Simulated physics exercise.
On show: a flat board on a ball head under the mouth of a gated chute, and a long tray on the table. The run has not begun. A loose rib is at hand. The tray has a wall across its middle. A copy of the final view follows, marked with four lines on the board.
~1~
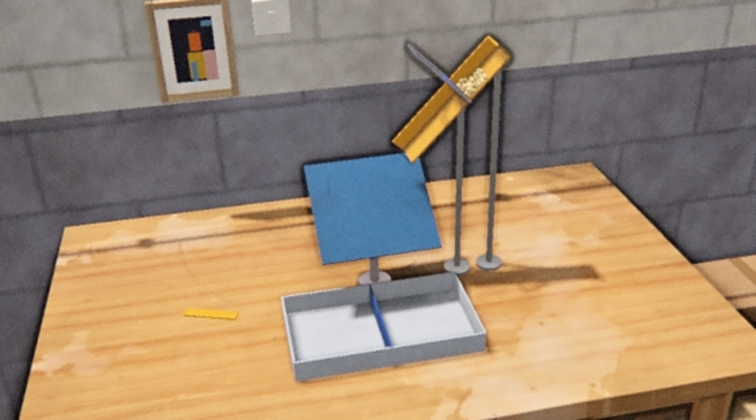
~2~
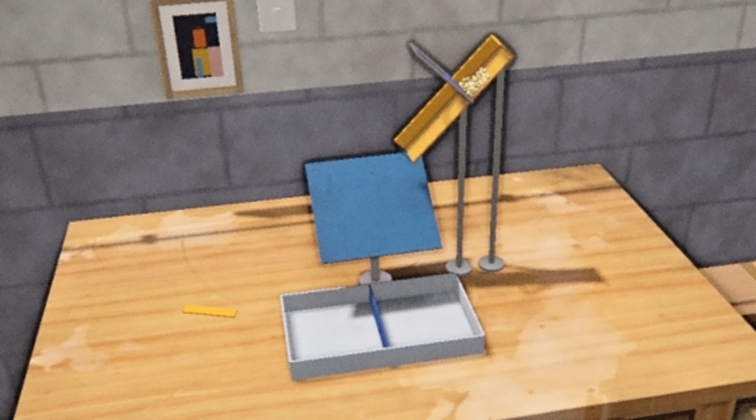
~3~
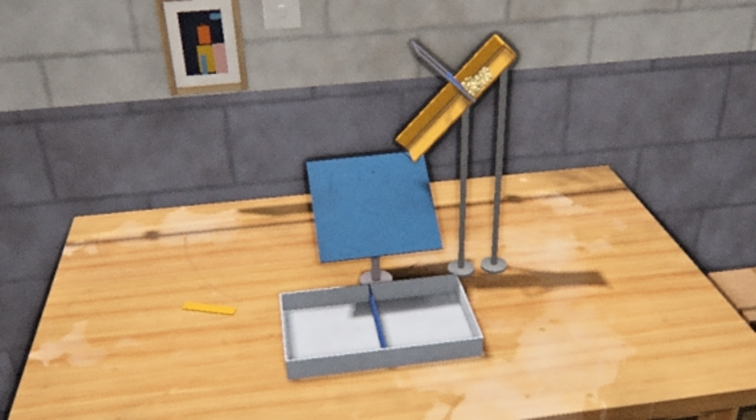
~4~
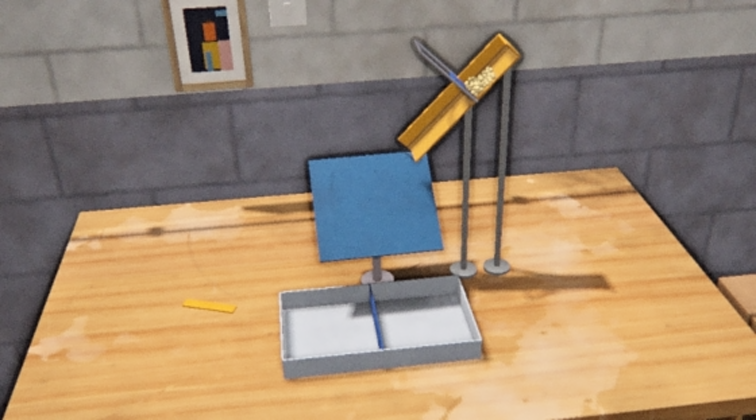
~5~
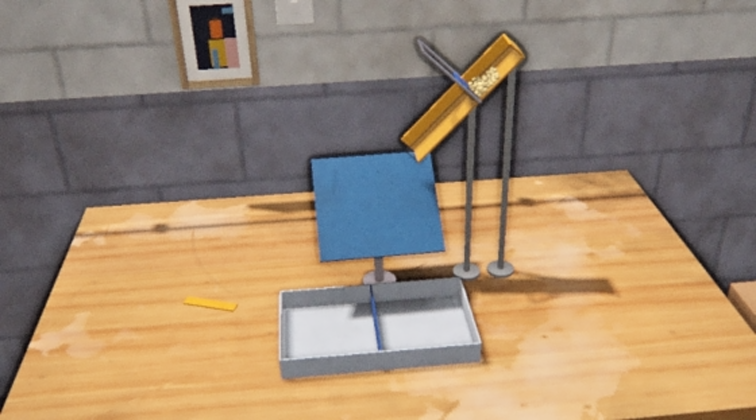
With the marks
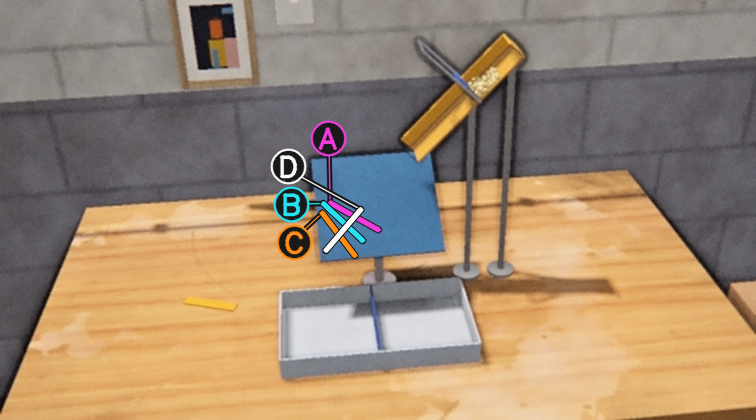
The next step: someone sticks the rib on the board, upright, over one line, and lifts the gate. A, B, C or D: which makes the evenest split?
The best line is C.
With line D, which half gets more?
More lands on the left.
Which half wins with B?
The right half.
On the marked copy, line A from (330, 202) to (378, 229); line B from (323, 203) to (362, 240); line C from (322, 212) to (354, 255); line D from (360, 209) to (326, 250).
With A, of what is caught, a small share in the left half, all but a few in the right.
With B, of what is caught, a small share in the left half, the bulk in the right.
With C, of what is caught, close to a third in the left half, close to two thirds in the right.
With D, of what is caught, the bulk in the left half, close to a quarter in the right.
